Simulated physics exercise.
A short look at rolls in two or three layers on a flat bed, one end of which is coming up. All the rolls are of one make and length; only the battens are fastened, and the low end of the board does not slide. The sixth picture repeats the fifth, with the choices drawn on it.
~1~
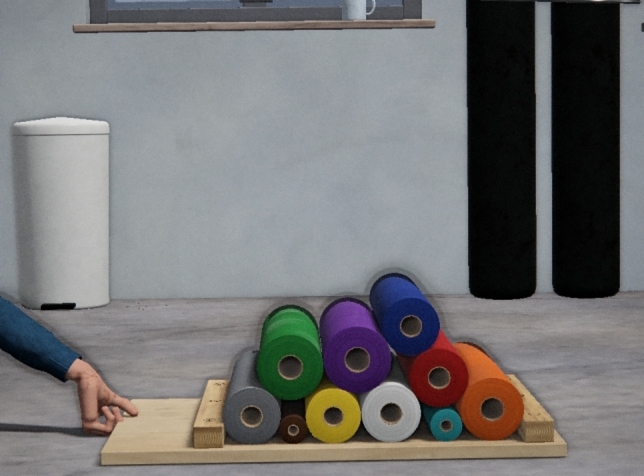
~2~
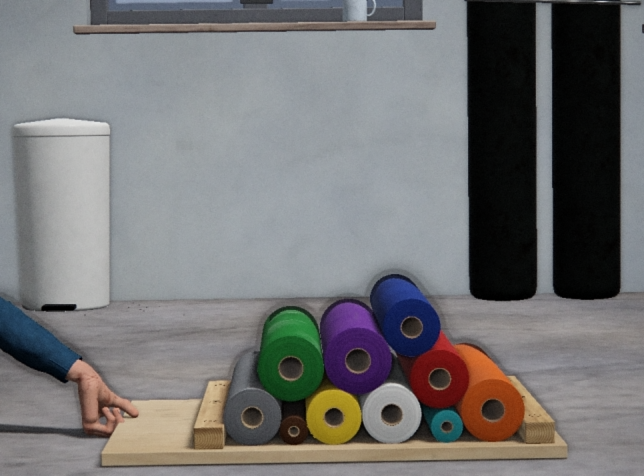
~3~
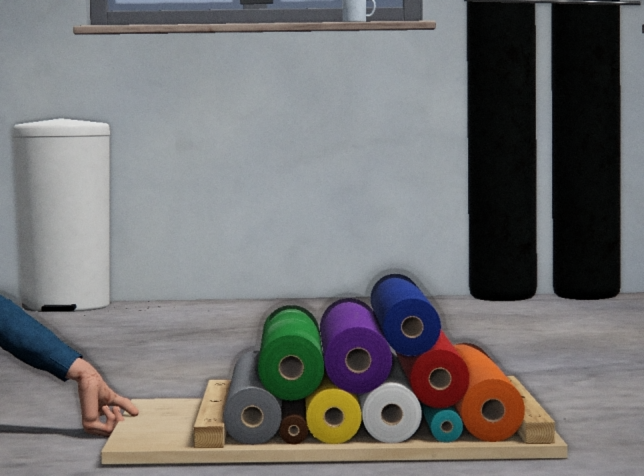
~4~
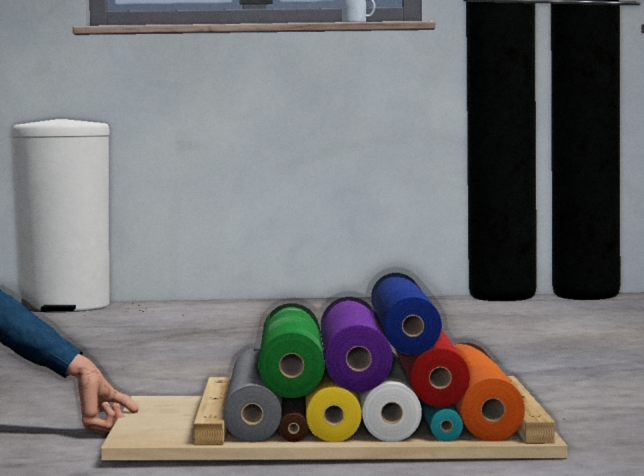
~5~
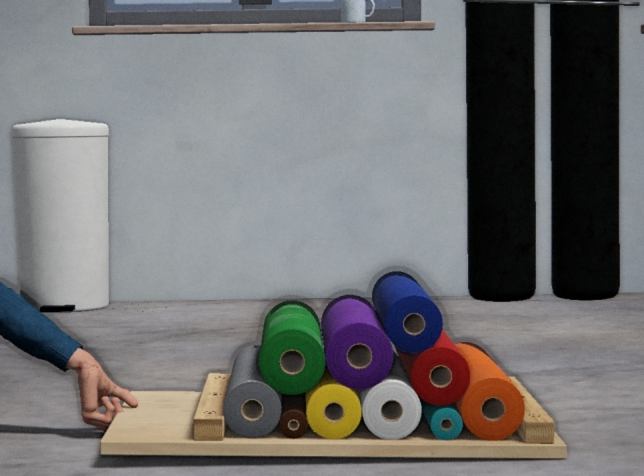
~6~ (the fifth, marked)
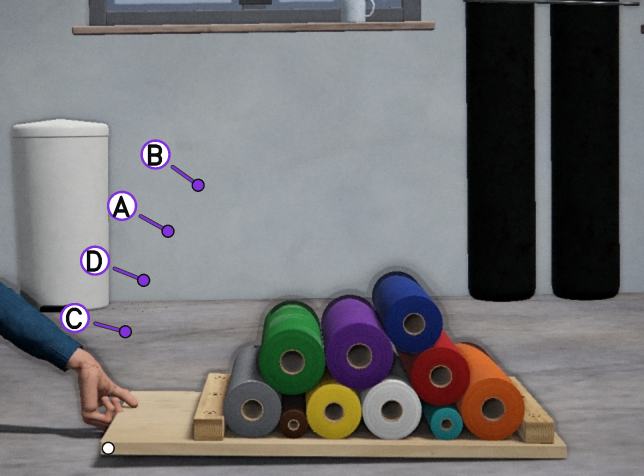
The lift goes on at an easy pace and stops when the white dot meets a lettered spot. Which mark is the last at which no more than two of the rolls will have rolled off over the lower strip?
The answer is mark B.
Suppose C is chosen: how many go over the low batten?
The count is none.
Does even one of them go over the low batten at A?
Yes.
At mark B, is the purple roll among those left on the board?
Yes.
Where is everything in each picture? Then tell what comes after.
In the first picture, purple roll (357, 360); green roll (290, 367); blue roll (411, 326).
In the second picture, blue roll (412, 327); board (331, 417).
In the third picture, board (331, 416); grey roll (252, 416); brown roll (294, 430); purple roll (358, 360).
In the fourth picture, board (331, 414); grey roll (252, 413); brown roll (294, 428); turquoise roll (446, 425).
In the fifth picture, board (330, 412); grey roll (252, 410); brown roll (294, 425).
On the marked copy, A at (168, 231); B at (198, 185); C at (126, 331); D at (144, 280); the white dot at (108, 448).
With B. Early on, board at 20°.
Further on, board at 37°.
At the end, board at 37°, one over the low batten (blue).
As for the rest, A one over the low batten (blue); C none over the low batten; D one over the low batten (blue).
